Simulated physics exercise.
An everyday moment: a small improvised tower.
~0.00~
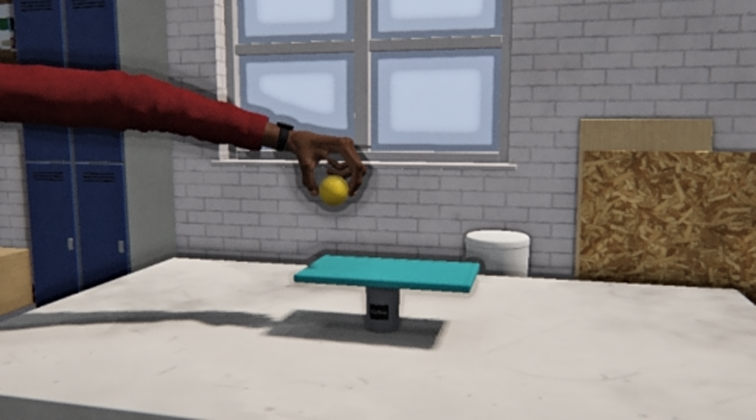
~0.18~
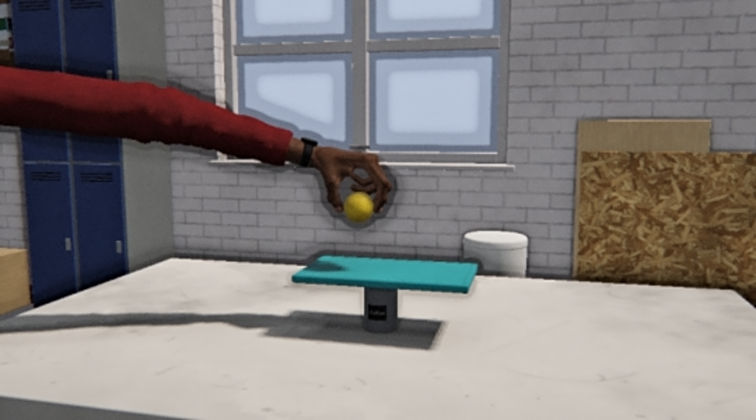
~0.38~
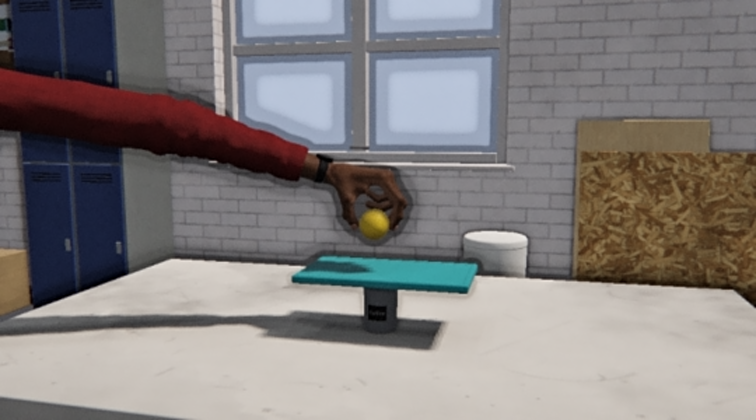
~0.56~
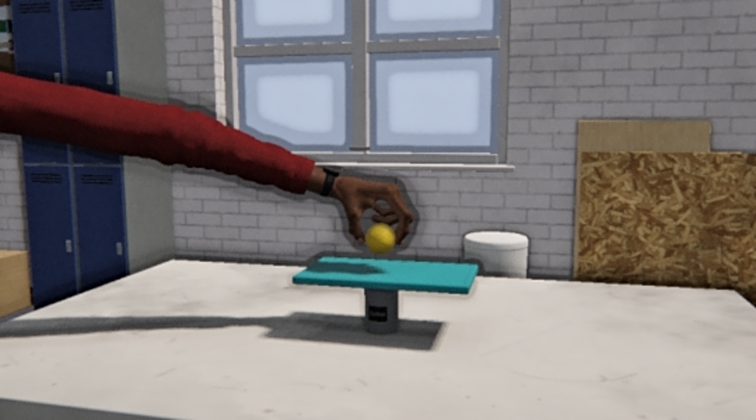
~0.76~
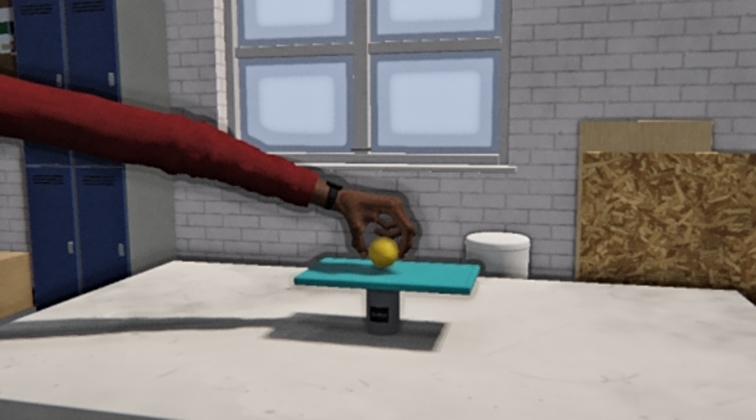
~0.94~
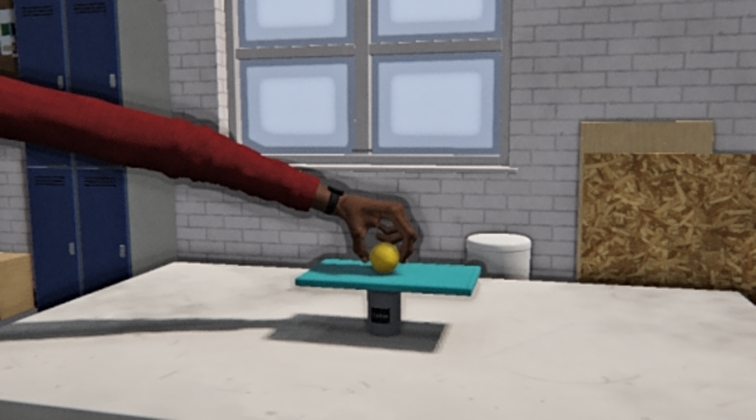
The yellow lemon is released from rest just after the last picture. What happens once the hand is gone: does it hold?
In the end the stack keeps its balance.
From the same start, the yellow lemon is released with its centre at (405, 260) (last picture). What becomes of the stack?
Then it holds.
Around 1.24 s, nothing moves.
Around 1.64 s, yellow lemon resting near (385, 258).
Finally (2.0 s), all 3 still in place. Final places as the last picture's camera would see them, yellow lemon near (385, 258). The stack holds.
